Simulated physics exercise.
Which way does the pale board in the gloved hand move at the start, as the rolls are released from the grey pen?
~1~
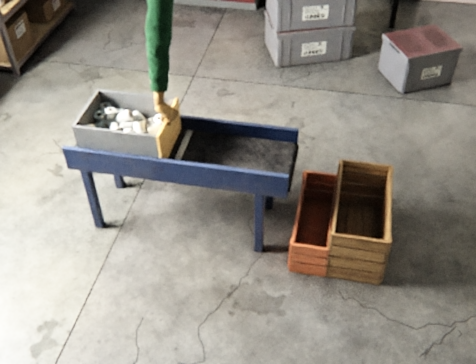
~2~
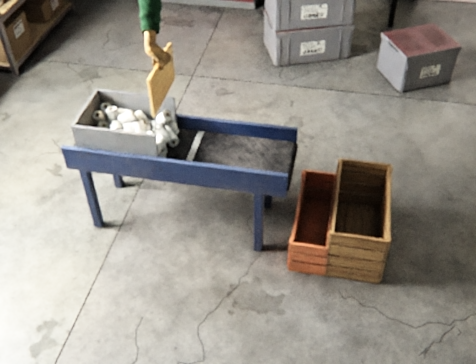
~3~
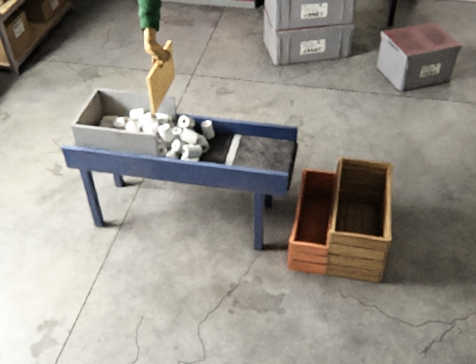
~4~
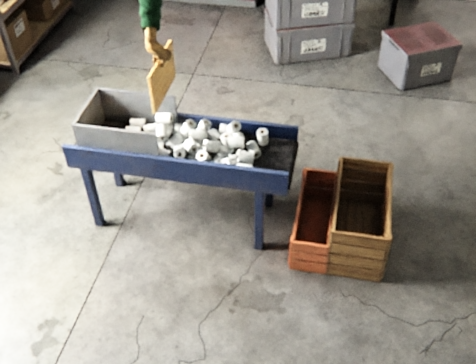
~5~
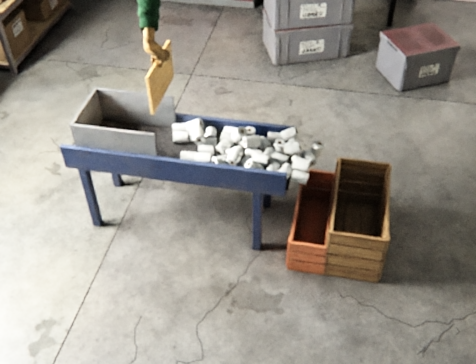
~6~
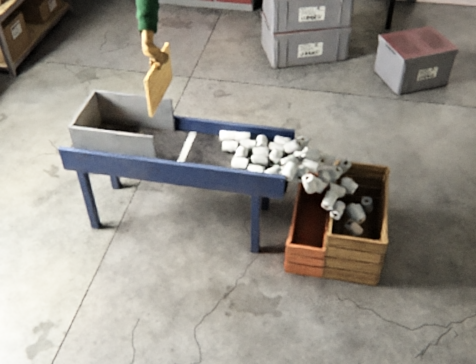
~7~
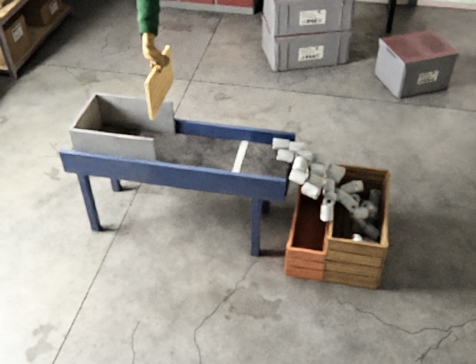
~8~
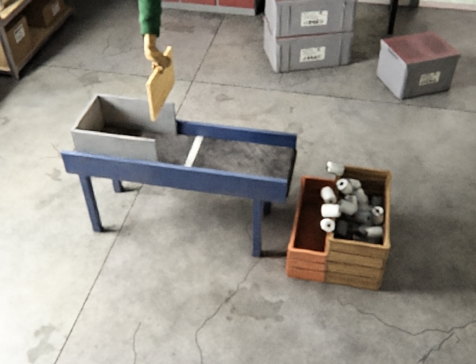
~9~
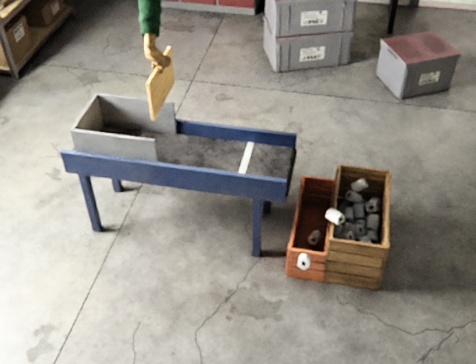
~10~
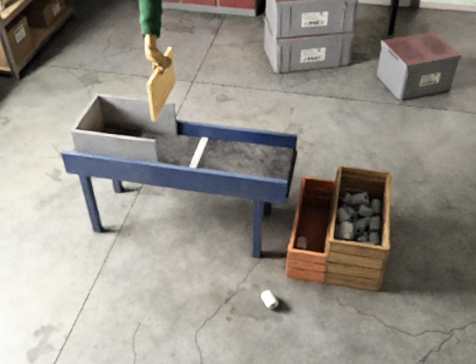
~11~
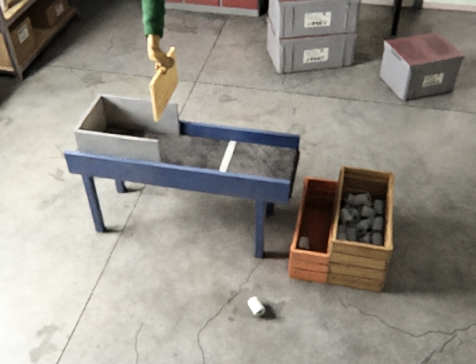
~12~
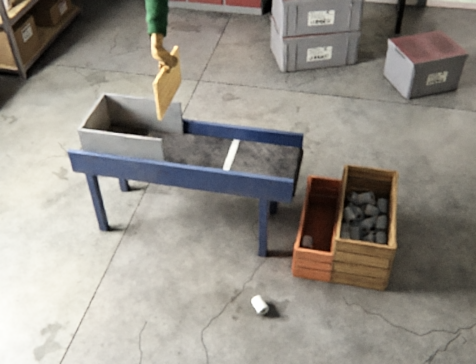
The board moves up, away from the belt, as the hand raises it.
On a concrete workshop floor, a green-sleeved arm lifts a pale board from a grey pen, and white rolls ride a blue-framed belt to the right. They spill off the end, nearly all landing in the wooden tub, while one lies on the floor short of the orange box.
